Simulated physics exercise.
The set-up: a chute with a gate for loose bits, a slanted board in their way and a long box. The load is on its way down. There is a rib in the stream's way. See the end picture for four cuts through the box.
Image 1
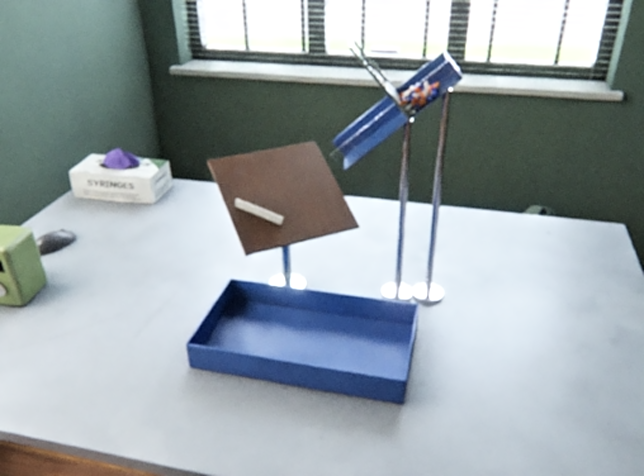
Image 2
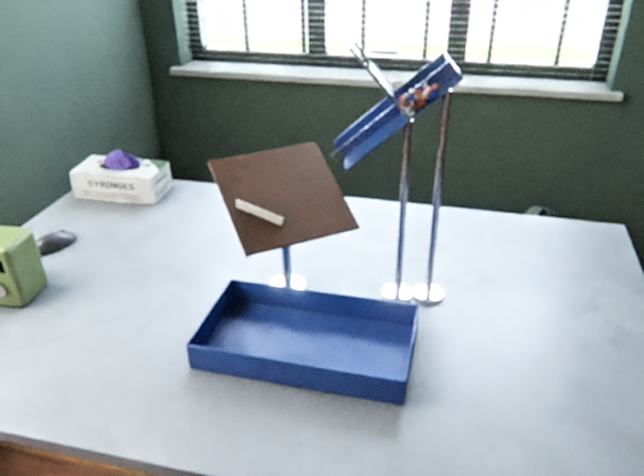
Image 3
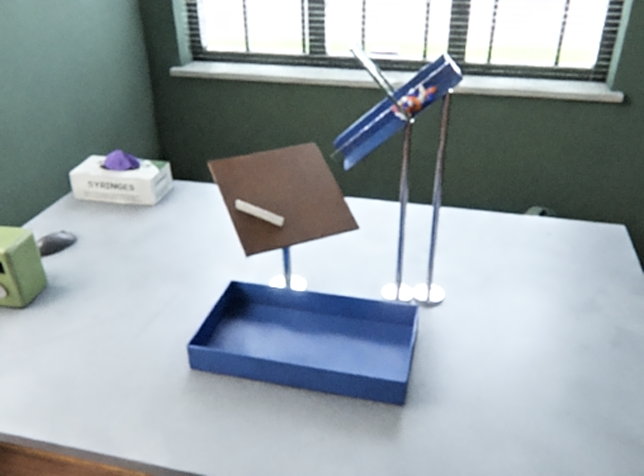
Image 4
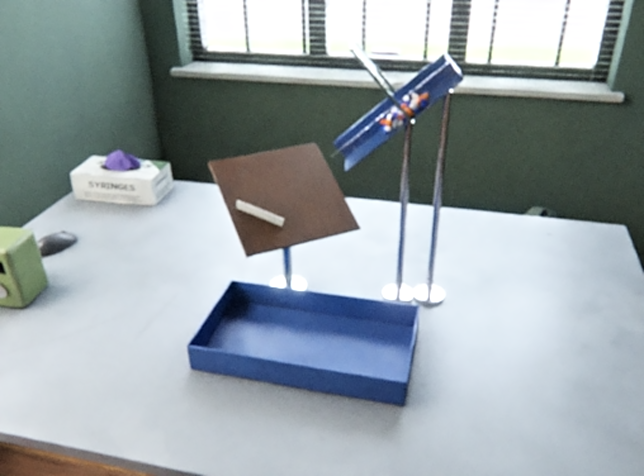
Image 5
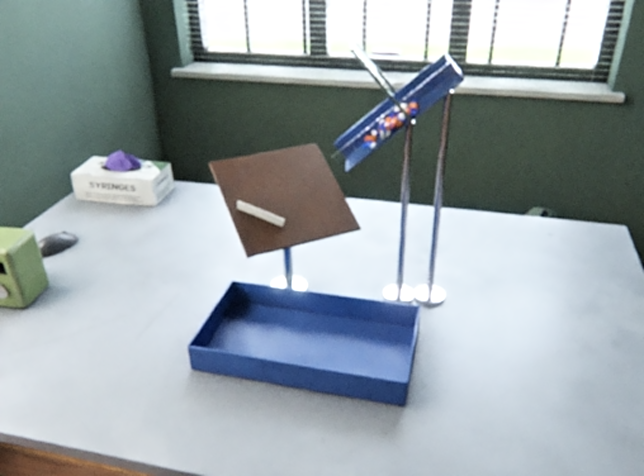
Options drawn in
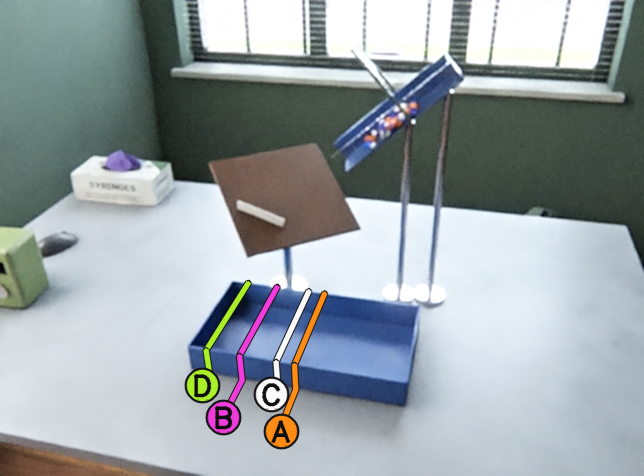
A pale grey tabletop fills most of the view, seen from slightly above in a green-walled room with a blind-covered window behind. A long blue box sits in front of a slanted brown board with a pale rib, a blue chute on thin stands rises at right, and a white carton and green object sit left. Small multicoloured pieces slide down the chute, spreading out, while the camera stays almost still.
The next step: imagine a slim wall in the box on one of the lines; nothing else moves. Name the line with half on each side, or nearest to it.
Choose A.
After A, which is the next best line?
The answer is C.
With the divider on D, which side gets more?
Right.
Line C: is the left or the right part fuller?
The right side.
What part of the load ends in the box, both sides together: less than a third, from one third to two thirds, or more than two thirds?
It is more than two thirds.
On the marked copy, line A crosses the front rim at (294, 364); line B crosses the front rim at (239, 354); line C crosses the front rim at (276, 361); line D crosses the front rim at (206, 349).
With A, of what is caught, roughly half on the left of the divider, roughly half on the right.
With B, of what is caught, not one piece on the left of the divider, every piece on the right.
With C, of what is caught, roughly a quarter on the left of the divider, the larger part on the right.
With D, of what is caught, not one piece on the left of the divider, every piece on the right.
